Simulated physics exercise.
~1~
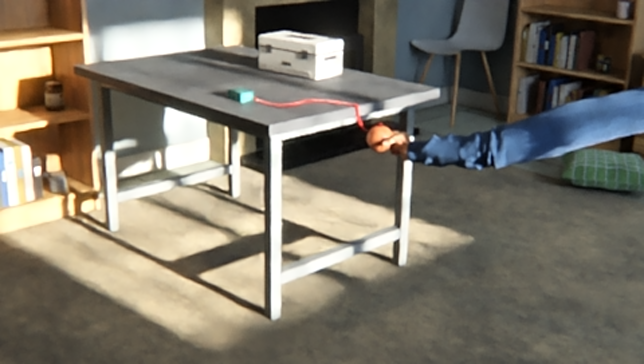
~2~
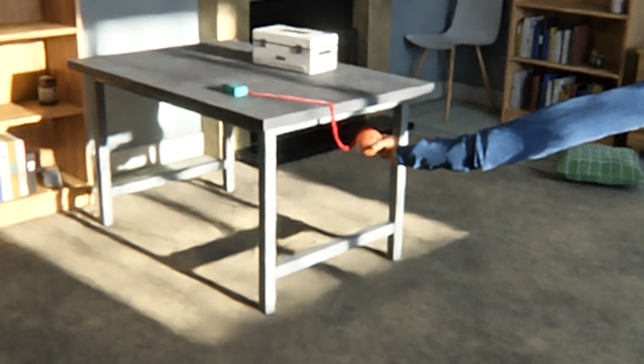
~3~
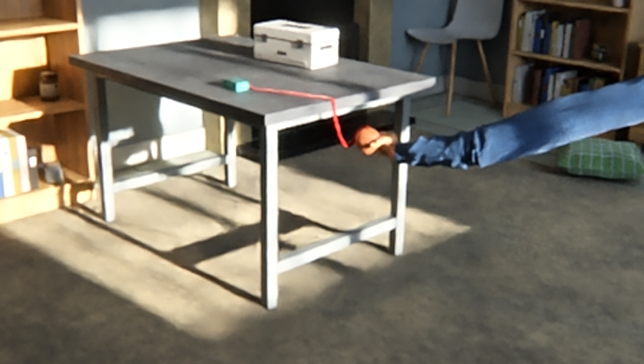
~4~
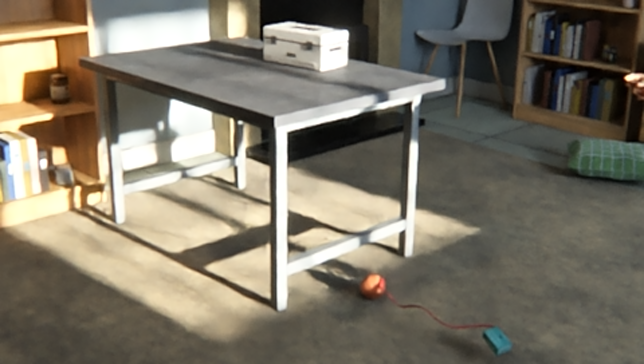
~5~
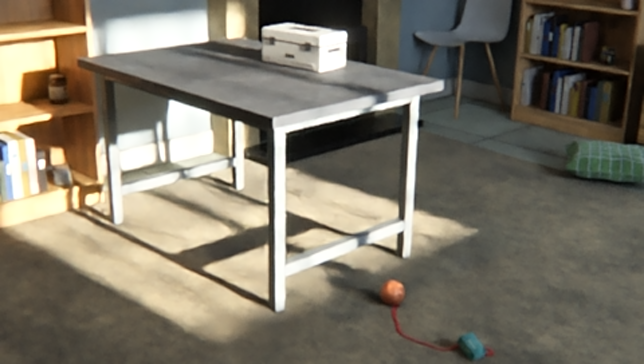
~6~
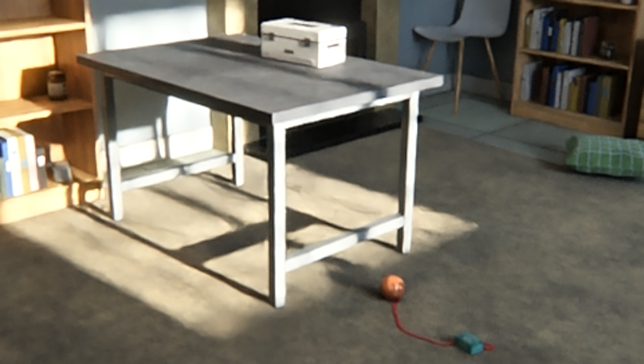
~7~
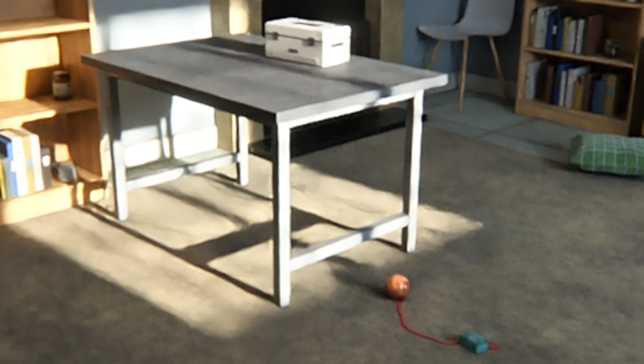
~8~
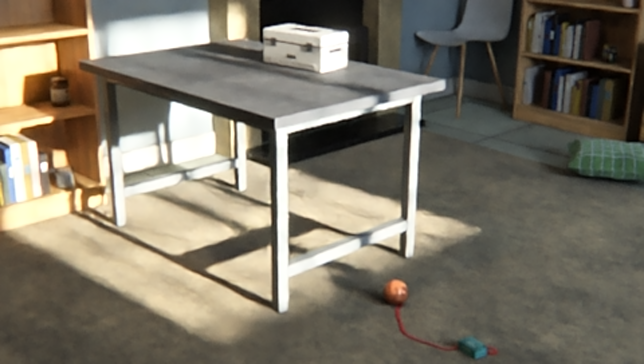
Orange dropping from a hand beside a grey table, its red ribbon pulling a turquoise box off, both ending on the floor.
